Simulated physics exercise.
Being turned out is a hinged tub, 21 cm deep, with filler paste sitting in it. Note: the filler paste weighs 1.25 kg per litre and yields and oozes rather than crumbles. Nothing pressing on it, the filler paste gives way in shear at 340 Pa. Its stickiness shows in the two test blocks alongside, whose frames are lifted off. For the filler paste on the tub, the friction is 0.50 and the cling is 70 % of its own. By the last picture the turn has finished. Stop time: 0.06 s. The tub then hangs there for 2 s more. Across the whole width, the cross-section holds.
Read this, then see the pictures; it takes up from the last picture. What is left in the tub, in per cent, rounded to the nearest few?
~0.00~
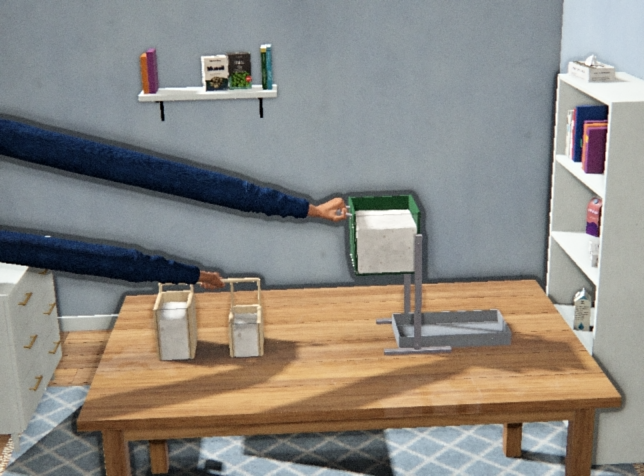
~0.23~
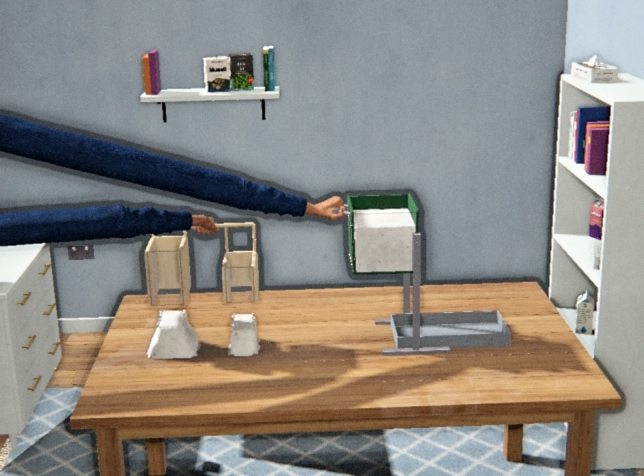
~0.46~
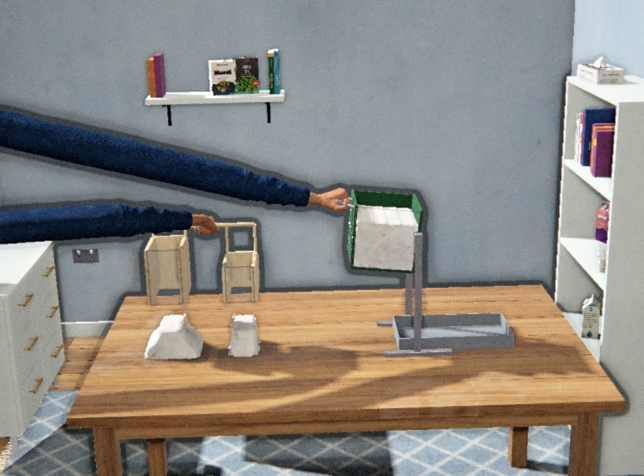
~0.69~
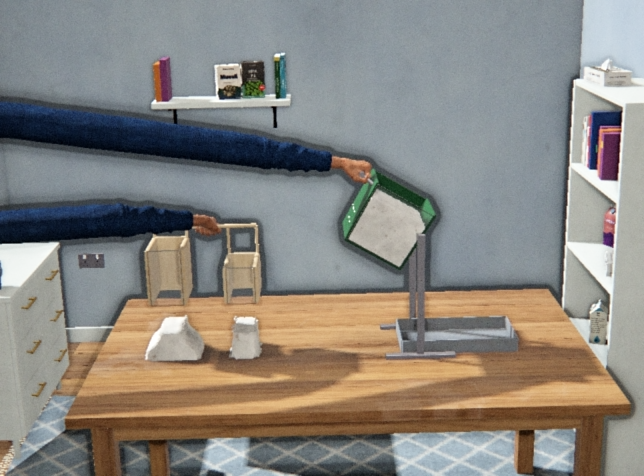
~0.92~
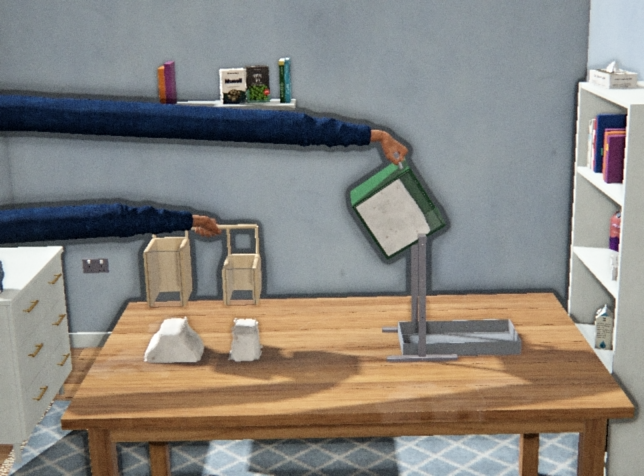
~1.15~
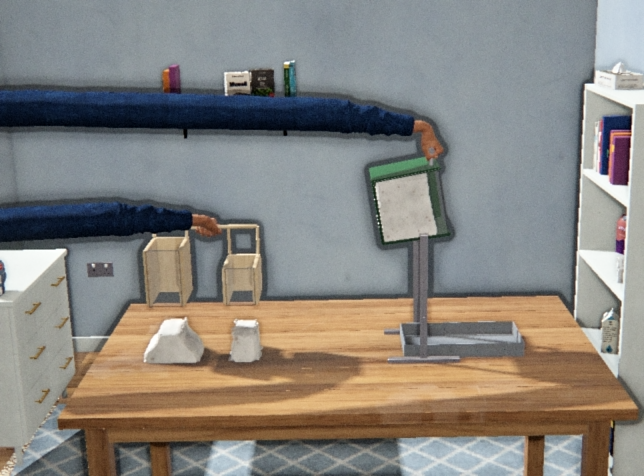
Around 67 in every hundred.
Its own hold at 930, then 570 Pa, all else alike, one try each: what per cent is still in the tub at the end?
Try one gives 100 per cent, try two gives 100 per cent.
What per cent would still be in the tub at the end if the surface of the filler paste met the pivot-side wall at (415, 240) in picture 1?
I'd put it close to 100 in a hundred.
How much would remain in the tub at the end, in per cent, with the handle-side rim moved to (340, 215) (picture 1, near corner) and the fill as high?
50 %.
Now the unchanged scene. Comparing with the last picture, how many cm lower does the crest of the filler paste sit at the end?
8 cm or so.
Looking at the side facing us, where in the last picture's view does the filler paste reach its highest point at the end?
Highest point: Approx. (414, 203).
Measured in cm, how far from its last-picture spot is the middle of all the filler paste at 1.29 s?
About 3 cm.
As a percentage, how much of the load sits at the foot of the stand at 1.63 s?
I'd say about 0 per cent of it.
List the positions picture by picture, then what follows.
Handle-side rim at (356, 215), tilt 0 degrees; crest of the filler paste at (360, 229); block heights 16 cm, 11 cm (left to right), in the first picture.
Handle-side rim at (354, 213), tilt 0 degrees; crest of the filler paste at (358, 227); block heights 12 cm, 10 cm (left to right), in the second picture.
Handle-side rim at (358, 207), tilt 6 degrees; crest of the filler paste at (361, 222); block heights 11 cm, 10 cm (left to right), in the third picture.
Handle-side rim at (379, 185), tilt 31 degrees; crest of the filler paste at (374, 200); block heights 11 cm, 10 cm (left to right), in the fourth picture.
Handle-side rim at (409, 171), tilt 58 degrees; crest of the filler paste at (394, 183); block heights 11 cm, 10 cm (left to right), in the fifth picture.
Handle-side rim at (439, 170), tilt 81 degrees; crest of the filler paste at (423, 178); block heights 11 cm, 10 cm (left to right), in the sixth picture.
After 1.29 s, the tub is at 81 degrees and holds 99 %.
After 1.46 s, the tub is at 81 degrees and holds 80 %.
After 1.63 s, the tub is at 81 degrees and holds 69 %.
After 1.80 s, the tub is at 81 degrees and holds 68 %.
After 3.15 s, the tub is at 81 degrees and holds 67 %.
